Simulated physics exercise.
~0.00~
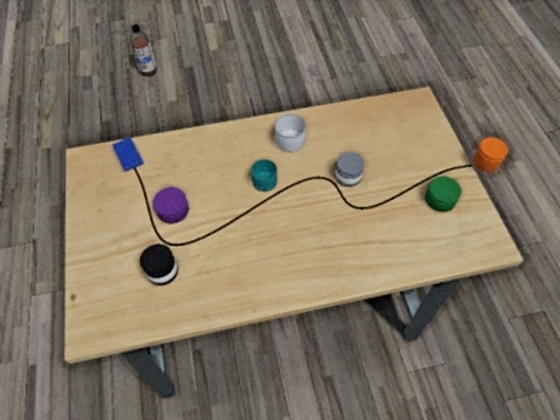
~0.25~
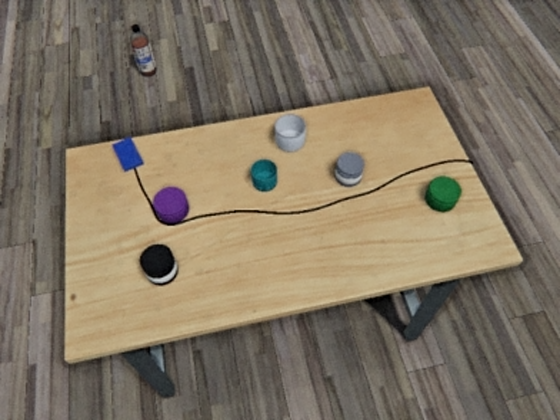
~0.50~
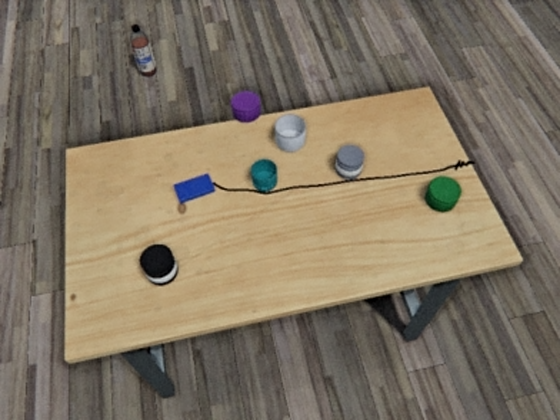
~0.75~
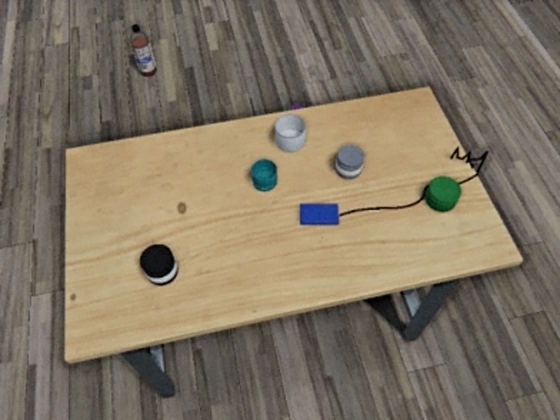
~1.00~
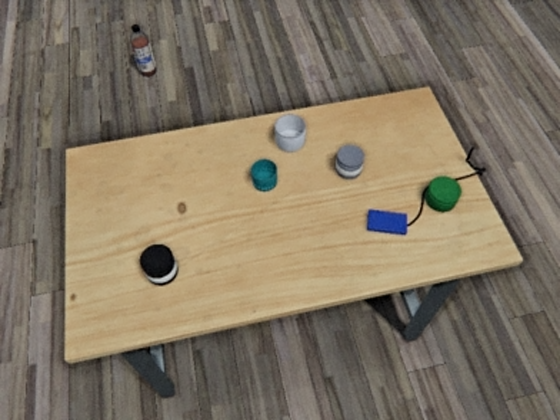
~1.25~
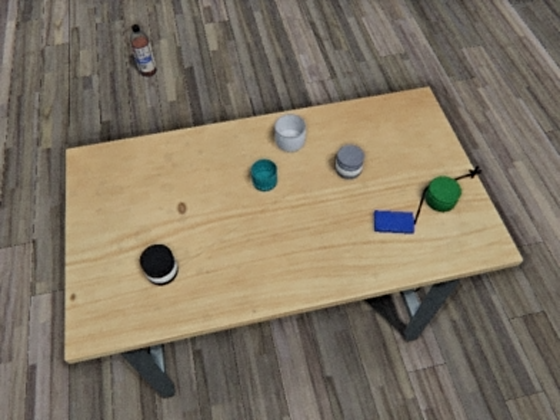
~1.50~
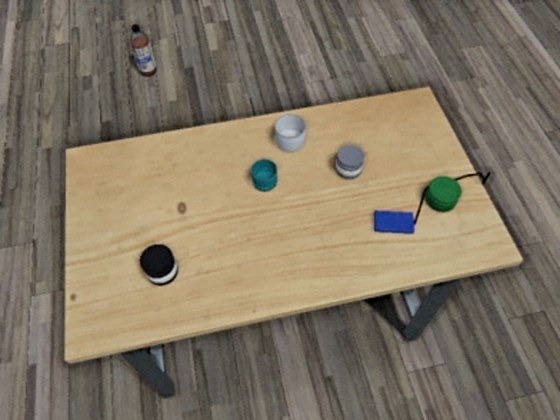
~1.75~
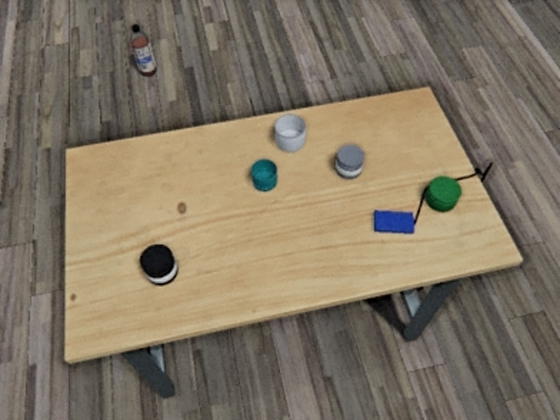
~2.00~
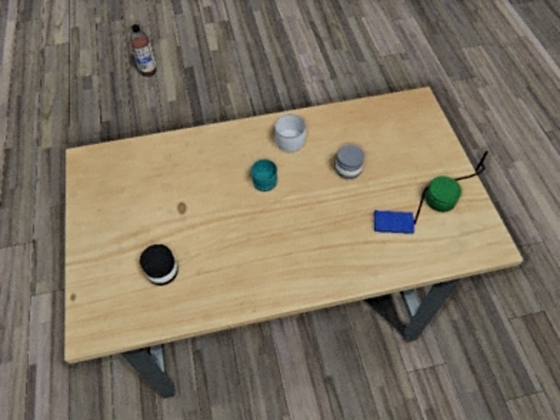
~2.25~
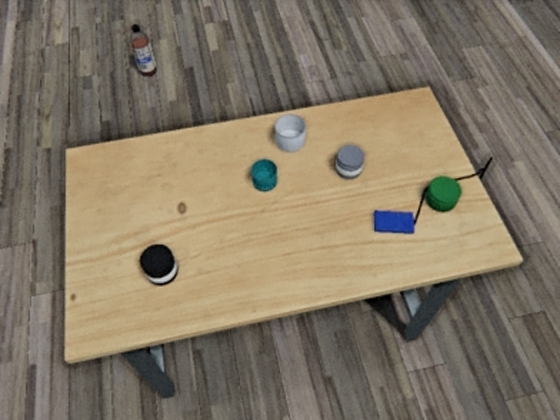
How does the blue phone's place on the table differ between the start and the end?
At the start the blue phone lies near the back left corner of the table. By the end it rests toward the right side, just in front and to the left of the green tub.
